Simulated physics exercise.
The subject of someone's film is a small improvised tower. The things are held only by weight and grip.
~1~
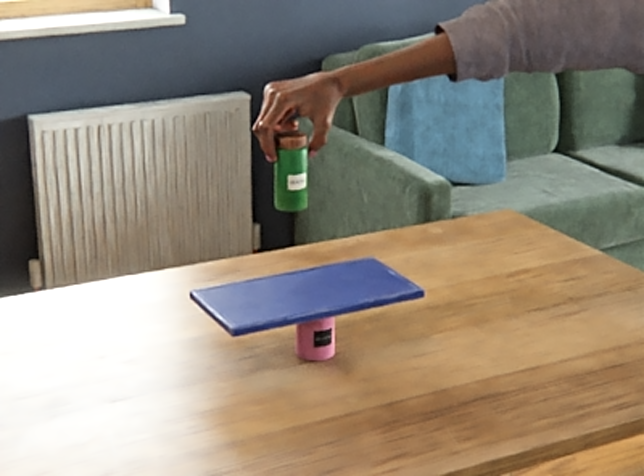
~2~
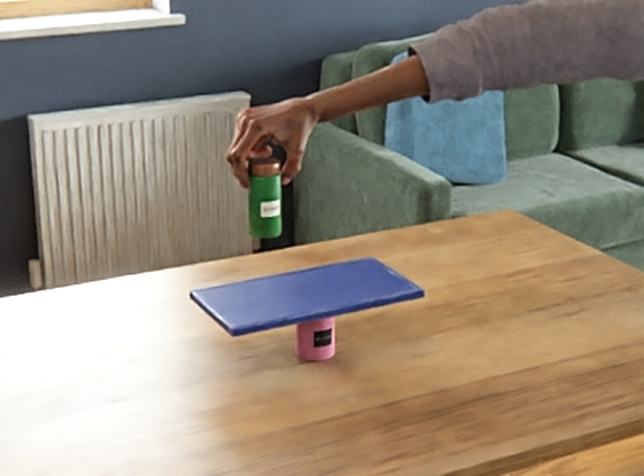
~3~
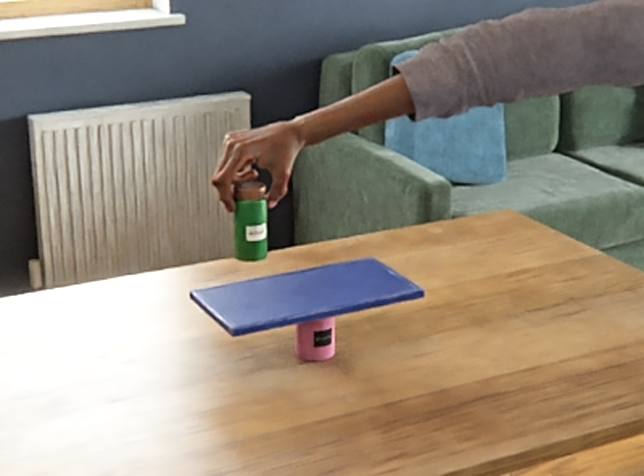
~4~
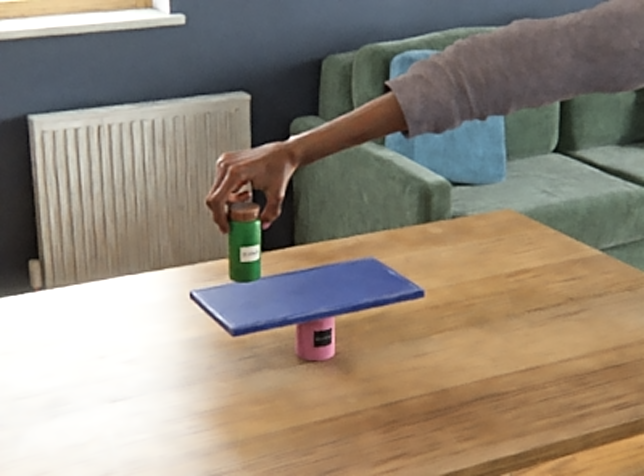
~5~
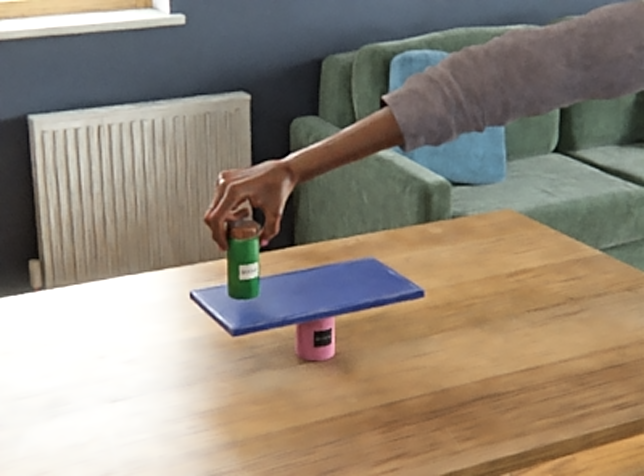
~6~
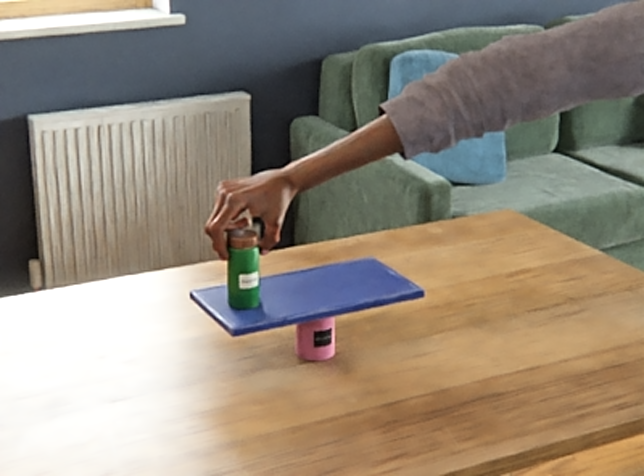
In the video, a hand carries a green shaker leftward and down over a wooden table, where a blue board rests on a pink jar. The hand lowers the shaker onto the board's left end and keeps holding it.
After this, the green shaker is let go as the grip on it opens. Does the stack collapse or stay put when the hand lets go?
Most likely the stack fails.
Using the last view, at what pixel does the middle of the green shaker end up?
It ends up close to (134, 384).
Then, 0.30 s past the last view, green shaker now fallen; blue lid rocked 33° from its first pose.
Then, 0.50 s past the last view, blue lid rocked 27° from its first pose.
Then, 0.70 s past the last view, blue lid rocked 25° from its first pose.
Finally, fallen, green shaker; moved from the start, blue lid; pink jar still in place. Final places as the last picture's camera would see them, green shaker near (134, 384). The stack comes apart.
